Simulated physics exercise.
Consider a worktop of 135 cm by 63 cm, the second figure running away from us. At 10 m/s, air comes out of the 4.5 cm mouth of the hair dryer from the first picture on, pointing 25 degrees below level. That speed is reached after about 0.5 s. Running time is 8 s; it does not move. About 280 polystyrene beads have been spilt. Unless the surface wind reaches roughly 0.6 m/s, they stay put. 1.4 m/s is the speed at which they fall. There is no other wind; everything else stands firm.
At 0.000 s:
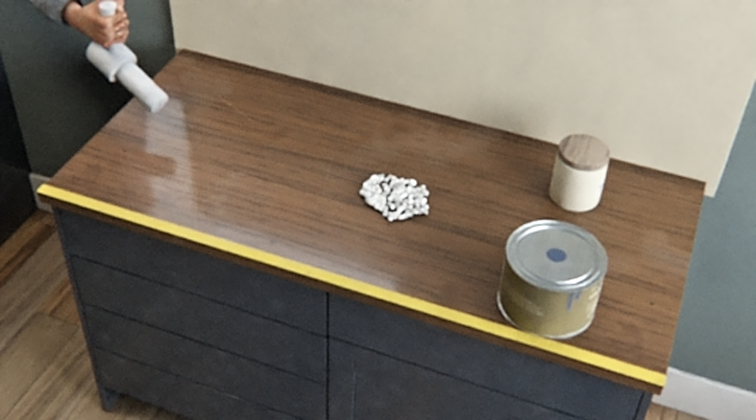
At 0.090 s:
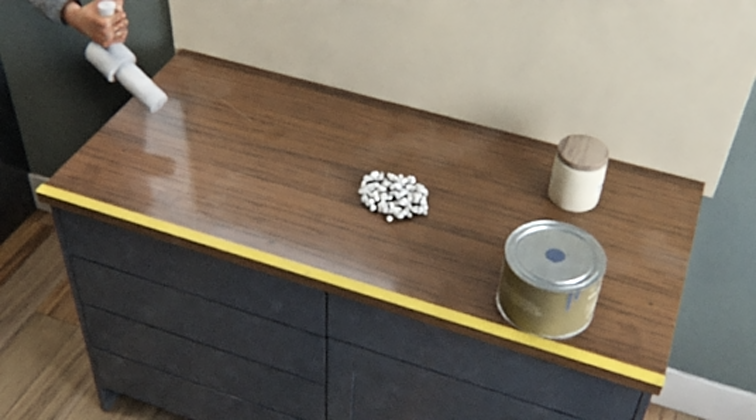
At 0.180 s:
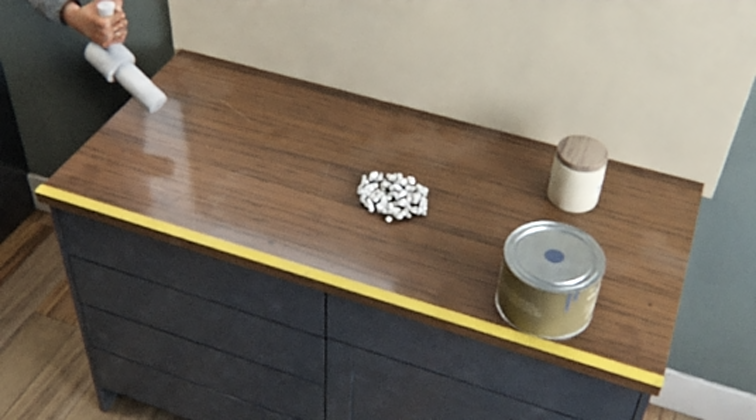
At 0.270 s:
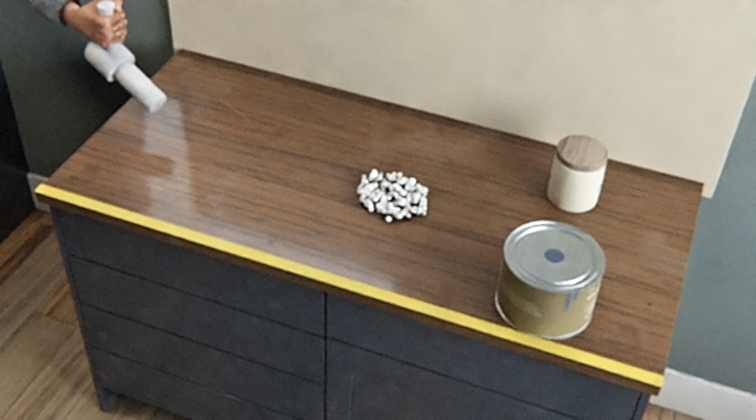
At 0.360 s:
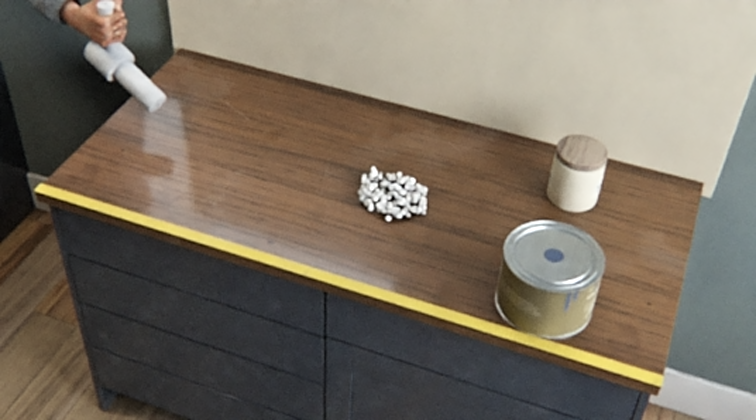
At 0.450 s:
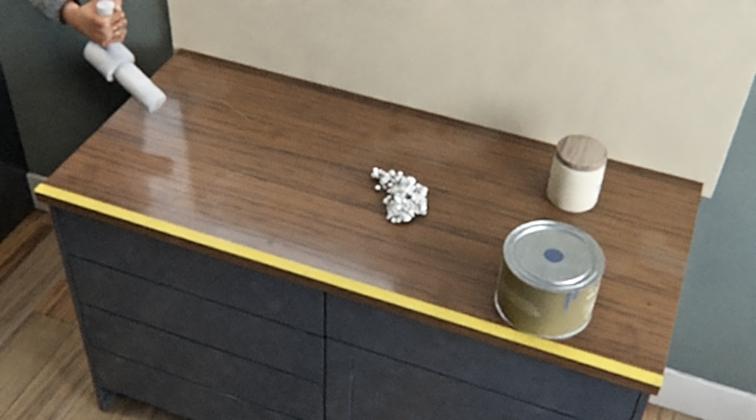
The clip shows a hand holding a white hair dryer at the left end of a wooden worktop, pointed toward a still pile of white beads near a jar and tin, before some beads shift slightly to the right.
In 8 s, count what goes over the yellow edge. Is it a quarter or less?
Looks like that edge will lose at most a quarter of the load.
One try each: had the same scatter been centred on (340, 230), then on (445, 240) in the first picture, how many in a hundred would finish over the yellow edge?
About 80 and 20 in a hundred, in that order.
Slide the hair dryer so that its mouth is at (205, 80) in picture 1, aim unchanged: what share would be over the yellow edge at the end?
It would be near 30 %.
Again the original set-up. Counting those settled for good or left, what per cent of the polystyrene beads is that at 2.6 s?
90 per cent.
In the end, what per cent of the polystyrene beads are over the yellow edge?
It ends up close to 0 in a hundred.
After 1.6 s, 45 % are on the move or not yet settled, 0 % are over the yellow edge.
After 2.6 s, 8 % are on the move or not yet settled, 0 % are over the yellow edge.
After 4.4 s, 5 % are on the move or not yet settled, 0 % are over the yellow edge.
After 8.0 s, at the end, 0 % are over the yellow edge.
